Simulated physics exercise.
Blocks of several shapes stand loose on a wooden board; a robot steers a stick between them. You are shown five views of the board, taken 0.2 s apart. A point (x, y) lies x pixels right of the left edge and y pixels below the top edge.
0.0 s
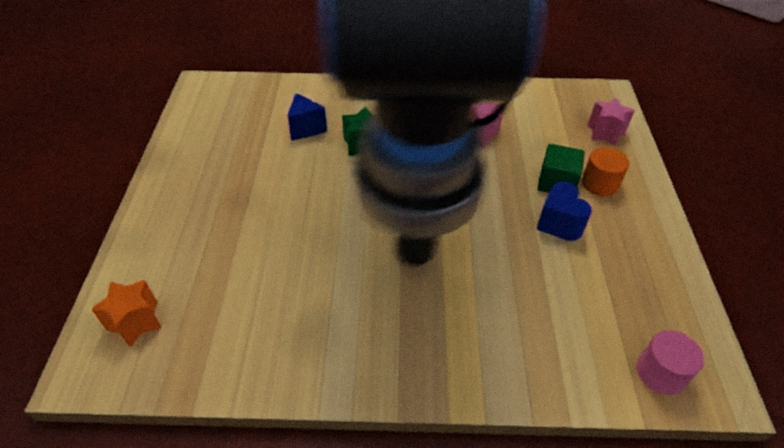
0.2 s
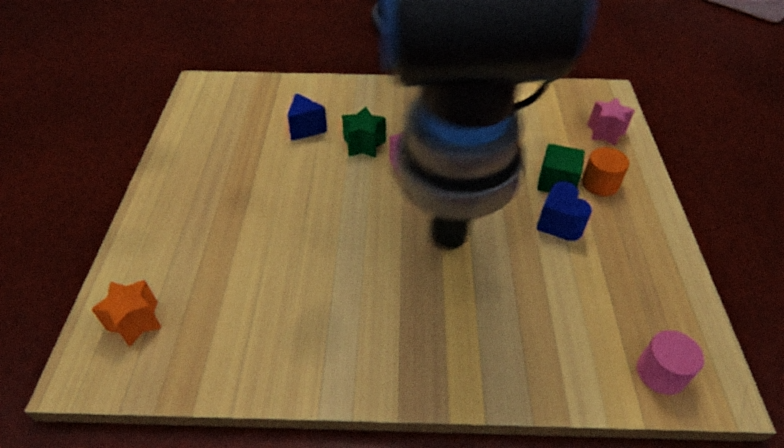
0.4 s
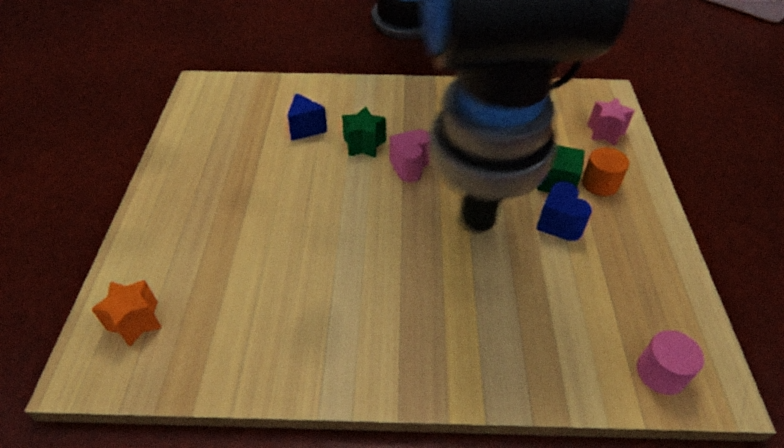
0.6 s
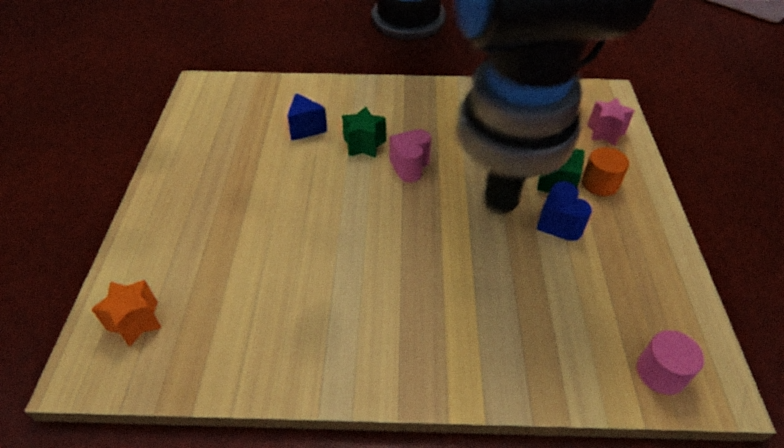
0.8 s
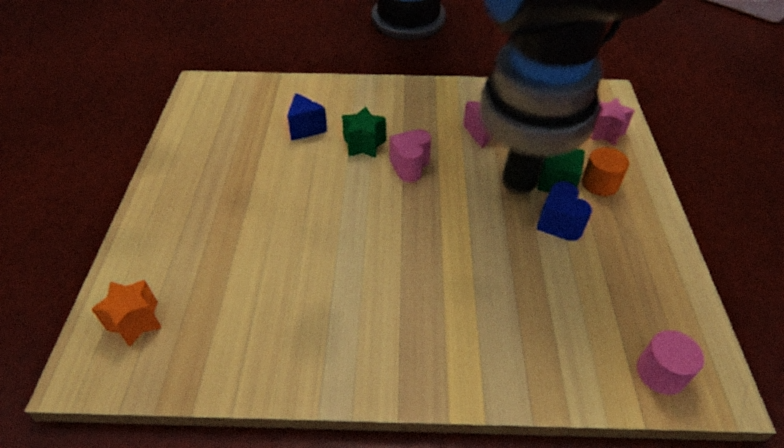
A robot arm moved its dark stick a short way right and toward the back of a wooden board, nearing the green block, while the colorful blocks scattered around it stayed still.
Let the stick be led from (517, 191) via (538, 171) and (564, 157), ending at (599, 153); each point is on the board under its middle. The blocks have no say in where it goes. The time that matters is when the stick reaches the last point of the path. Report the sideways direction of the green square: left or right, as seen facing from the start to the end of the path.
The shift is to the right of that direction.
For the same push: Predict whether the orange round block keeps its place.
Here's my answer: The orange round block gets displaced.
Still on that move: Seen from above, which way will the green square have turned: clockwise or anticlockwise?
Looking down on the board, it turns clockwise.
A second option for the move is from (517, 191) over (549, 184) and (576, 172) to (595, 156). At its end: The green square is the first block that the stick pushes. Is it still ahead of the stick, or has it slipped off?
As far as I can tell, the green square is still leading the way in front of the stick.
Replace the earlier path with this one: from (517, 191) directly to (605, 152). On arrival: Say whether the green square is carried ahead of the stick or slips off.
Ahead to the end.
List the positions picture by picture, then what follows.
The first frame shows stick tip (415, 252); block tops, green square (565, 158); orange round block (610, 159); pink star (614, 109).
The second frame shows stick (449, 237); blocks unchanged.
The third frame shows stick (478, 220); blocks unchanged.
The fourth frame shows stick (501, 201); blocks unchanged.
The fifth frame shows stick (519, 182); green square (565, 158); orange round block (610, 159); pink star (614, 109).
What follows on the original path. One third of the way, stick (540, 162); green square (582, 151); orange round block (621, 159).
Two thirds of the way, stick (568, 147); green square (610, 144), turned 30° clockwise; orange round block (642, 163).
At the end, stick (602, 143); green square (644, 145), turned 50° clockwise; orange round block (663, 171); pink star in place.
